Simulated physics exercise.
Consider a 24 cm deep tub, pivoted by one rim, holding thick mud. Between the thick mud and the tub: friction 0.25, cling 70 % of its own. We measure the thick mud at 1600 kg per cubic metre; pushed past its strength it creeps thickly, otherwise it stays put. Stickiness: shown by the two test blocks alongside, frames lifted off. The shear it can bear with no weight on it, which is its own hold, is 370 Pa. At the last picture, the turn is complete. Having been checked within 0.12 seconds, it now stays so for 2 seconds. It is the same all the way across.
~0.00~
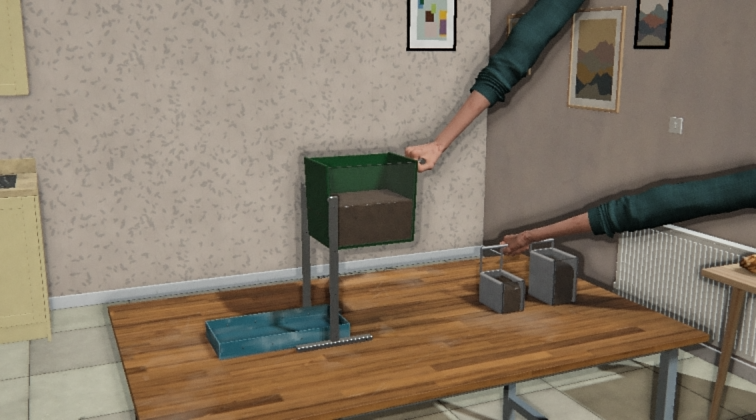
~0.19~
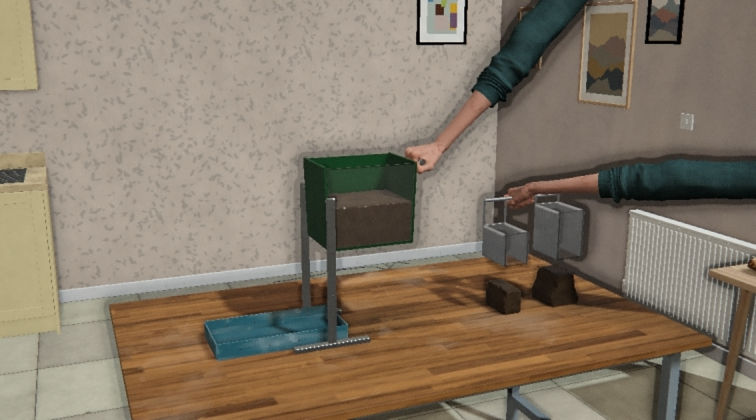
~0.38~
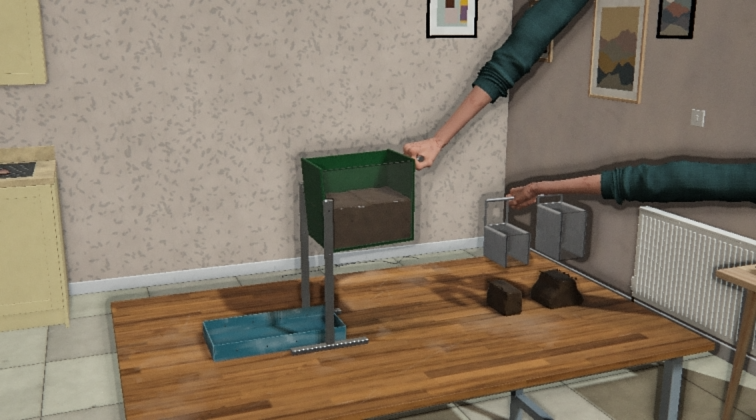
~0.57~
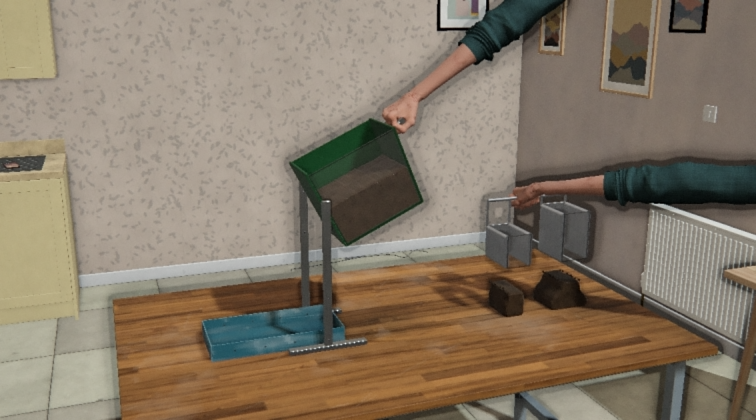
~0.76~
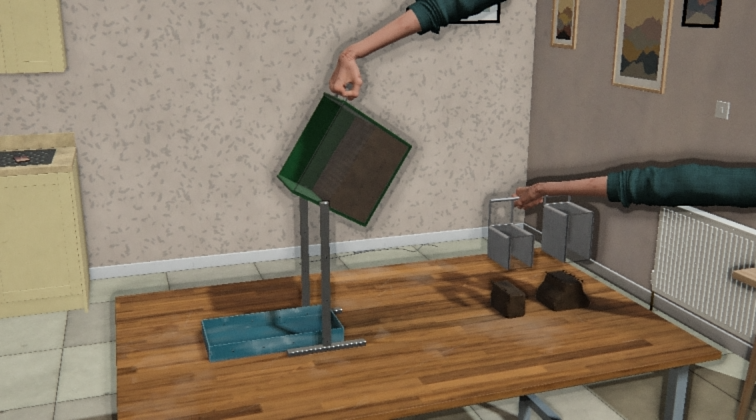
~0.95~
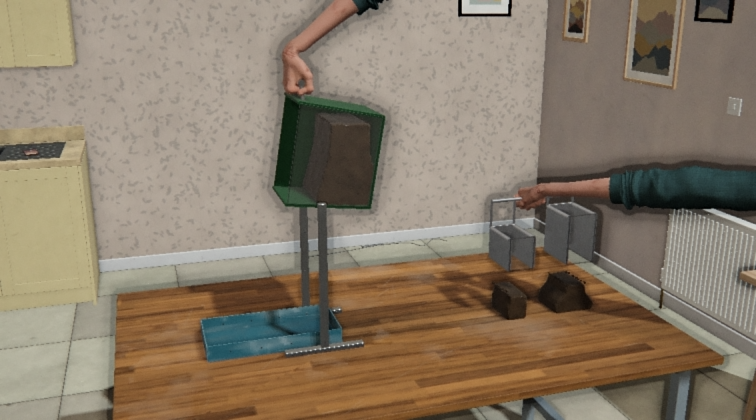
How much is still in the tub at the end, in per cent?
Around 68 percent.
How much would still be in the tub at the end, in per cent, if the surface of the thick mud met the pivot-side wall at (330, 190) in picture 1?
Roughly 50 per cent would still be in the tub at the end.
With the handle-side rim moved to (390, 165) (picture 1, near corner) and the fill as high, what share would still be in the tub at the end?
I'd say around 100 percent would remain in the tub at the end.
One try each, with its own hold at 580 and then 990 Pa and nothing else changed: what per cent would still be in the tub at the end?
Respectively, close to 95 % and close to 100 %.
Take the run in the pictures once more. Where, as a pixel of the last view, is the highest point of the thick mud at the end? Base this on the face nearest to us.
Near (360, 167).
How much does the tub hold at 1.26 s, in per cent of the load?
Near 75 %.
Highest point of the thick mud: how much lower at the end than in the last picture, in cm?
Roughly 13 cm.
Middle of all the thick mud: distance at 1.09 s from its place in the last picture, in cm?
6 cm.
After 1.09 s, the tub is at 81 degrees and holds 100 %.
After 1.26 s, the tub is at 81 degrees and holds 77 %.
After 1.43 s, the tub is at 81 degrees and holds 68 %.
After 1.60 s, the tub is at 81 degrees and holds 68 %.
After 2.95 s, the tub is at 81 degrees and holds 68 %.
